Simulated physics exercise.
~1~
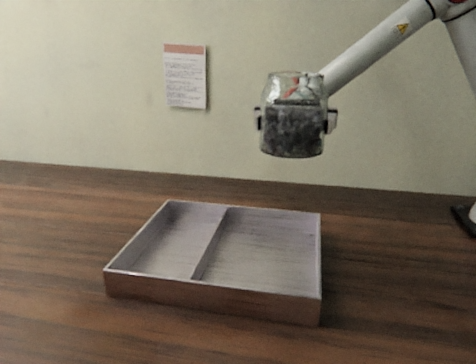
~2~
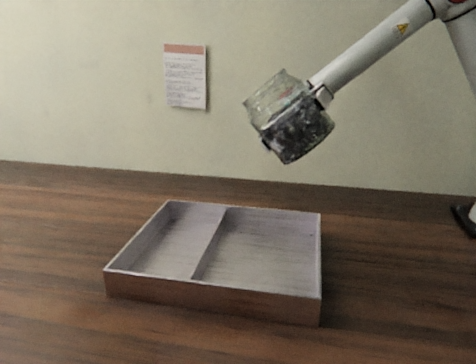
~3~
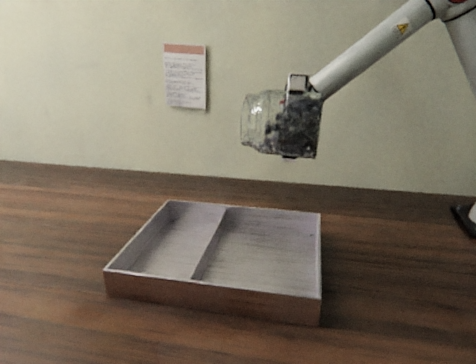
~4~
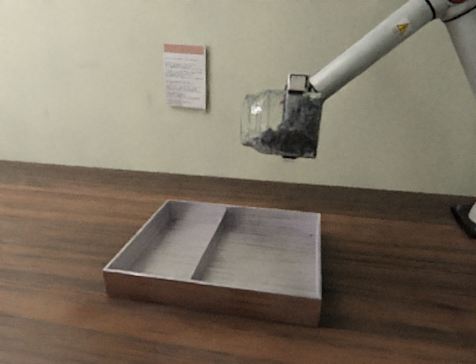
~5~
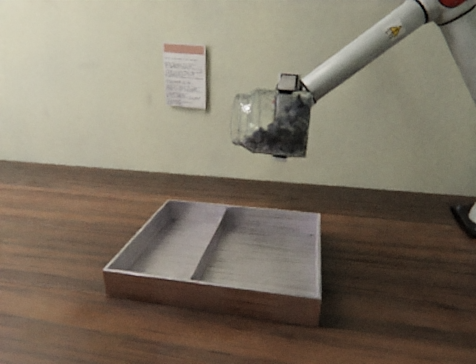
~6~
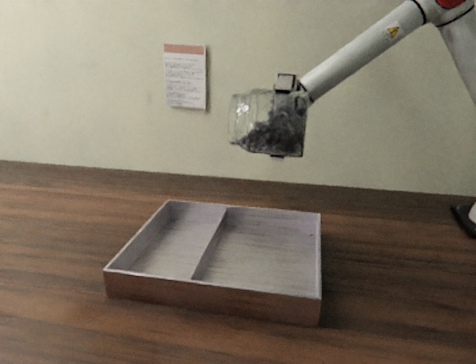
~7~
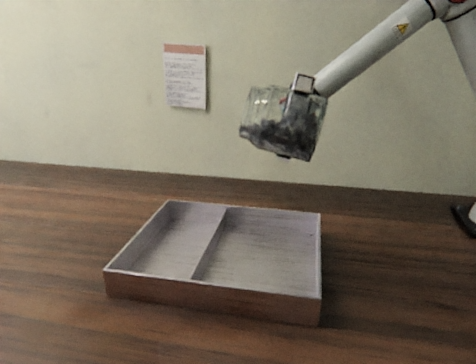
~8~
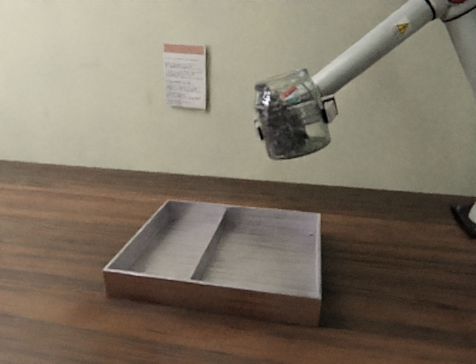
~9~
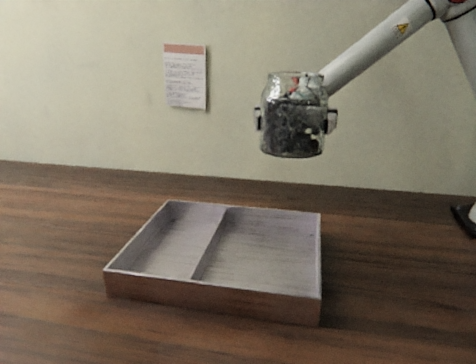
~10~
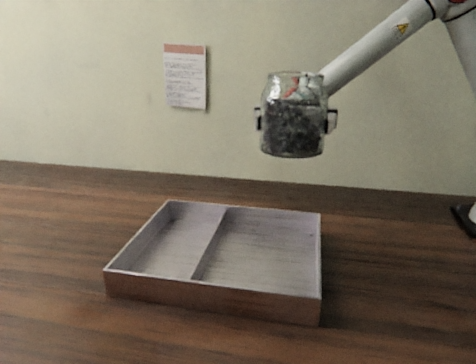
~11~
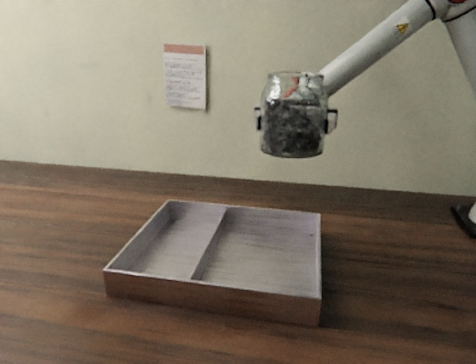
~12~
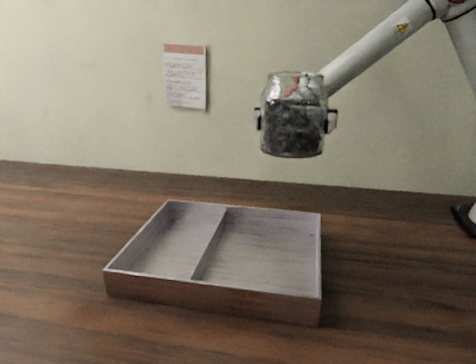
Robot arm tipping a clear jar of dark pebbles onto its side above an empty divided tray, then returning it upright, still full.
